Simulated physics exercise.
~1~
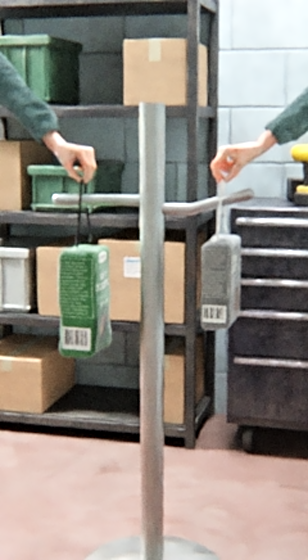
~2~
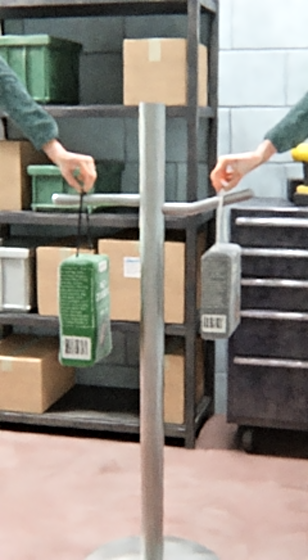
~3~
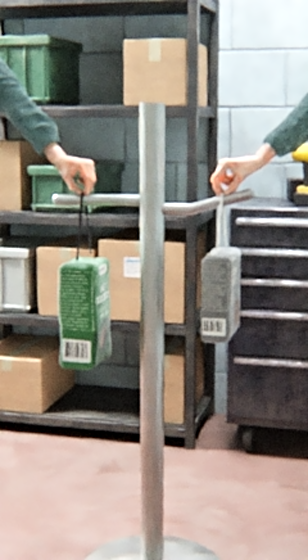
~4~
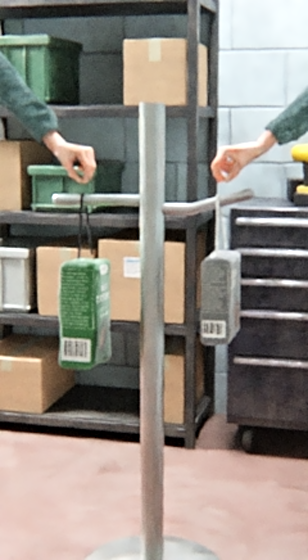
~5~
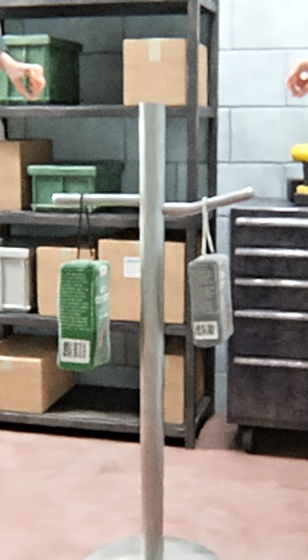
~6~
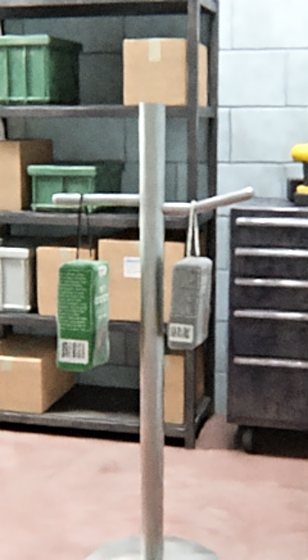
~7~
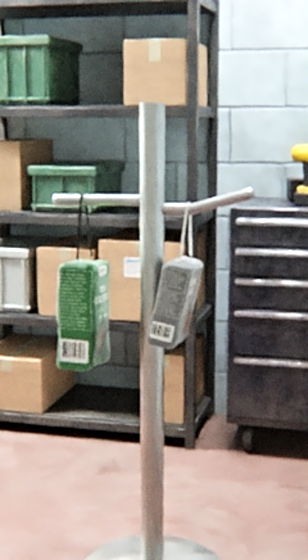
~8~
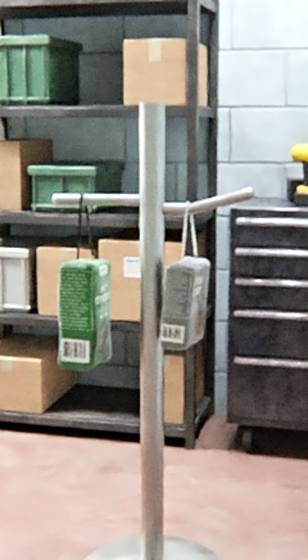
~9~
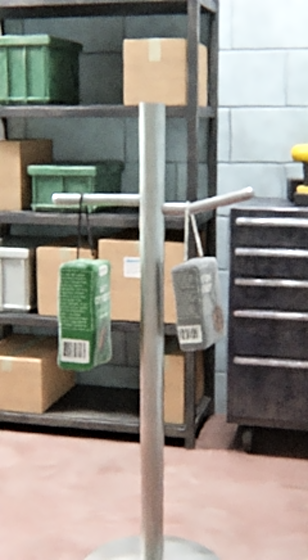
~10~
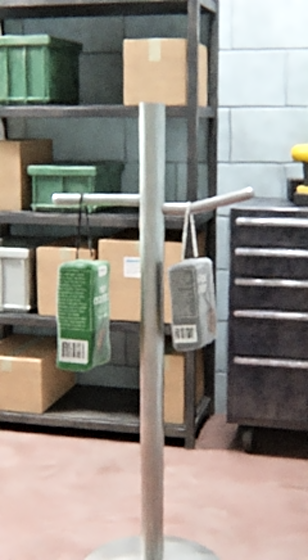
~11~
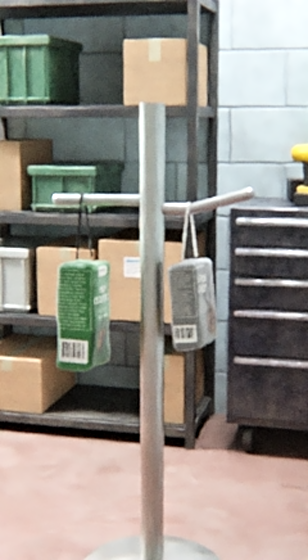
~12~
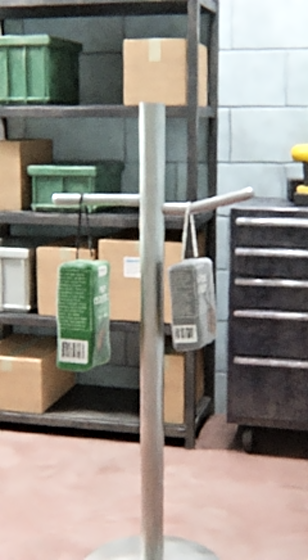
Two hands hang a green sack and a grey bag, which slides left but stays hanging.
